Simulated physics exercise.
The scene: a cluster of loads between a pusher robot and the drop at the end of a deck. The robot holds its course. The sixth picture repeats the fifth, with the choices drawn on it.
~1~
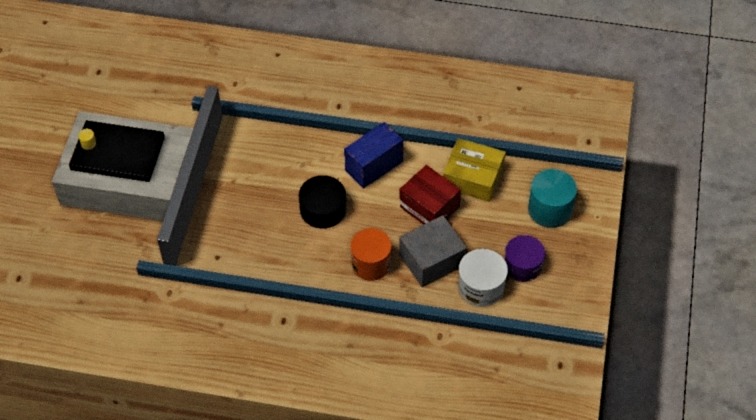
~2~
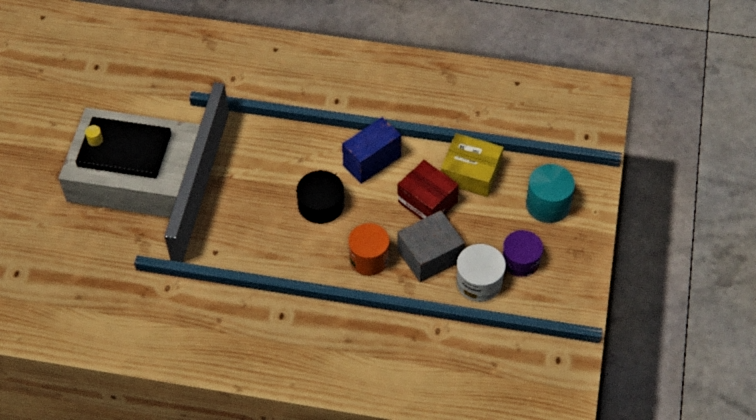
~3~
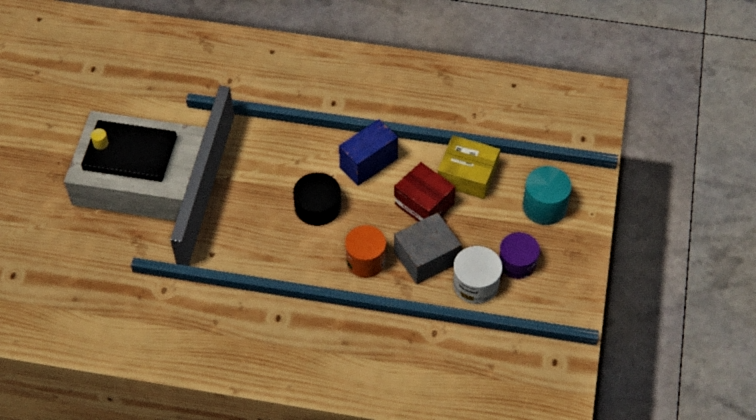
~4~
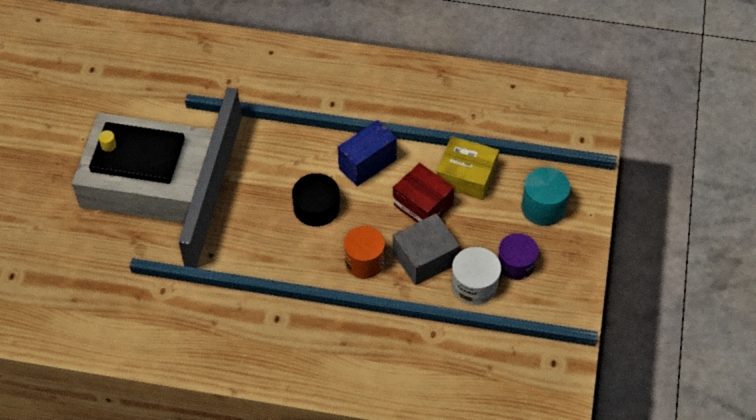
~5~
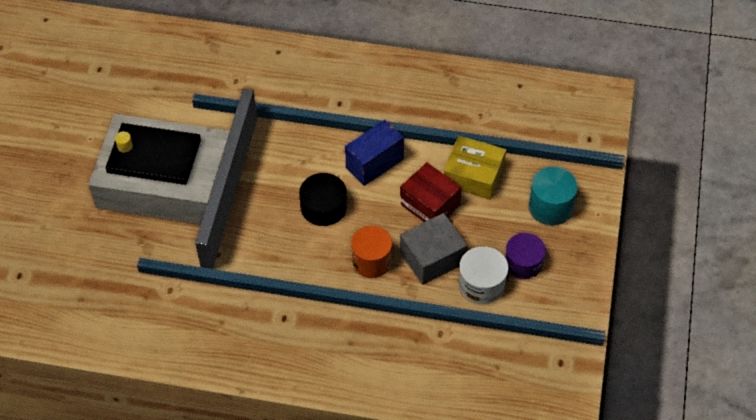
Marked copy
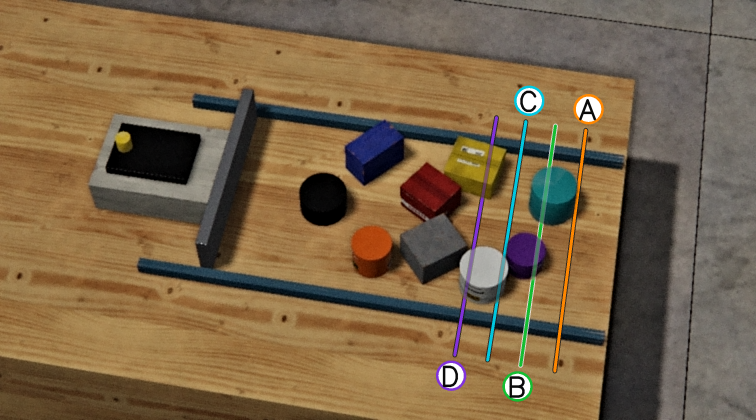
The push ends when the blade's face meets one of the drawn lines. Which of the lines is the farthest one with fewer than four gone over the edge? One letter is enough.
No fourth one falls up to B.
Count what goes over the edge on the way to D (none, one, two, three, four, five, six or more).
In all, none.
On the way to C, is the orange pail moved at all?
Yes.
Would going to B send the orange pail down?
No.
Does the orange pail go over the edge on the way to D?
No.
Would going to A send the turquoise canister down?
Yes.
On the copy, A at (571, 244); B at (539, 239); C at (508, 234); D at (477, 229).
On B. First, robot (268, 170); blue crate (381, 153); black canister (365, 206).
Then, robot (380, 186); purple pail (558, 256); turquoise canister (558, 199).
Finally, robot (469, 200); turquoise canister over the edge; white pail over the edge; three fallen.
By contrast, A drops six; C is within the limit but short; D is within the limit but short.
